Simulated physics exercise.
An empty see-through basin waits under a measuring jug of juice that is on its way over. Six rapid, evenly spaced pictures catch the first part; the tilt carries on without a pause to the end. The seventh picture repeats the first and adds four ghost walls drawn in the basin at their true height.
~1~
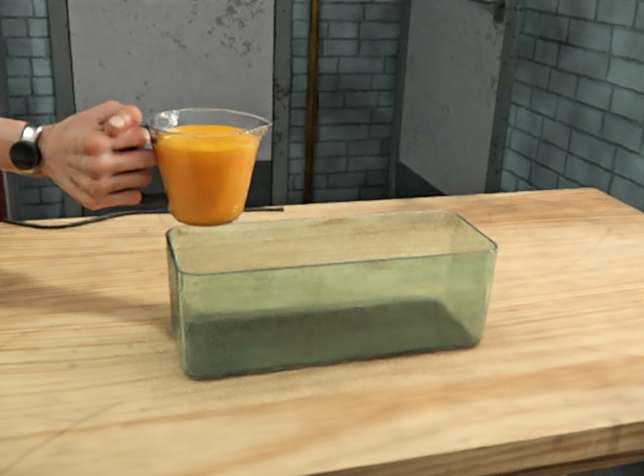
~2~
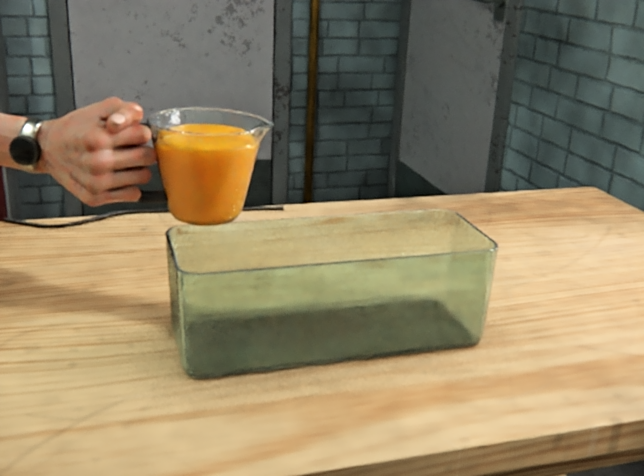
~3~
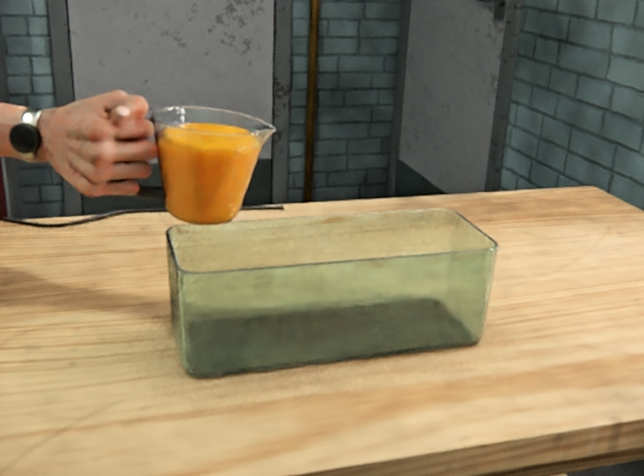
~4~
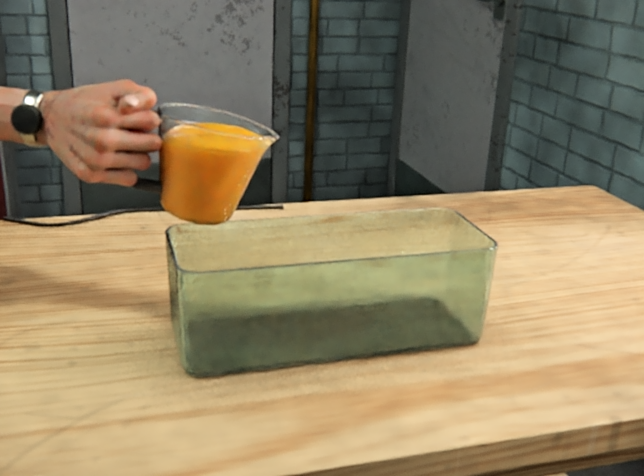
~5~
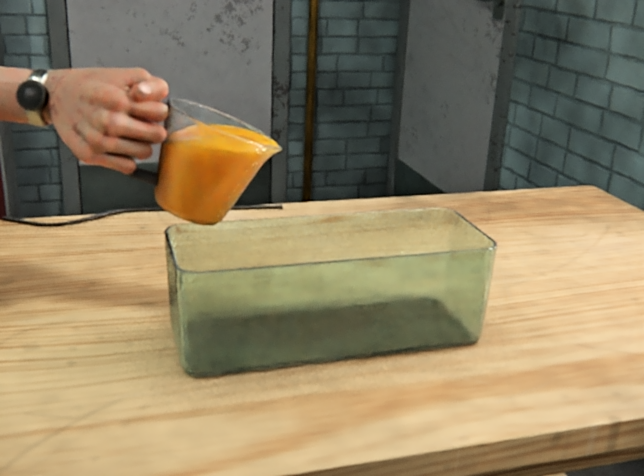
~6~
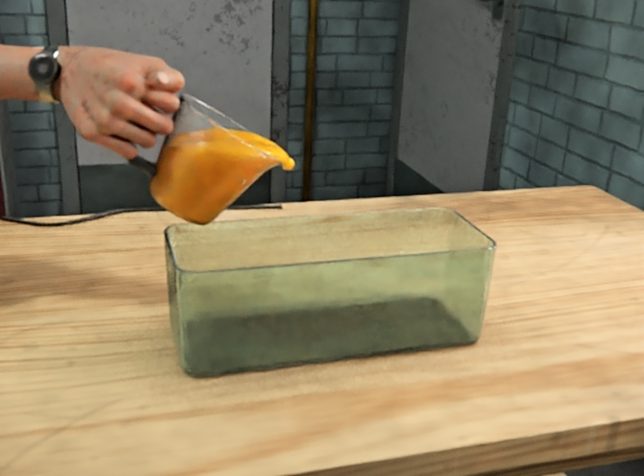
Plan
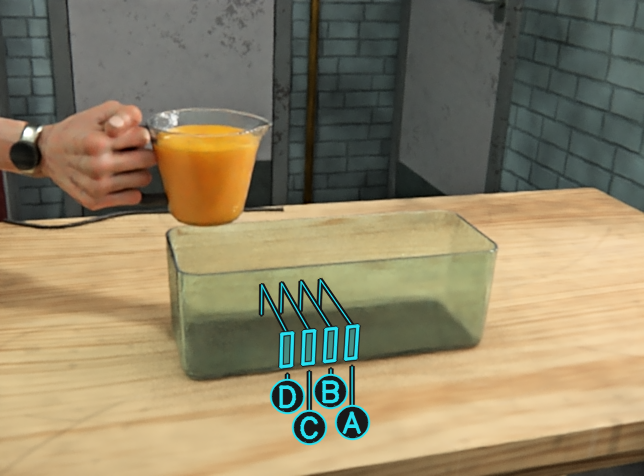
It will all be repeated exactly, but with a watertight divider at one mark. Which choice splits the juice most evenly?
The answer is position B.
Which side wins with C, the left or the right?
More ends on the right.
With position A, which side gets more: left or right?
The left one.
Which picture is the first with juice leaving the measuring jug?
In picture 6.
On the marked copy, A at (352, 366); B at (330, 369); C at (309, 371); D at (287, 374).
With A, about 88 % ends left of the wall and 11 % right of it.
With B, about 52 % ends left of the wall and 47 % right of it.
With C, about 12 % ends left of the wall and 88 % right of it.
With D, about 3 % ends left of the wall and 96 % right of it.
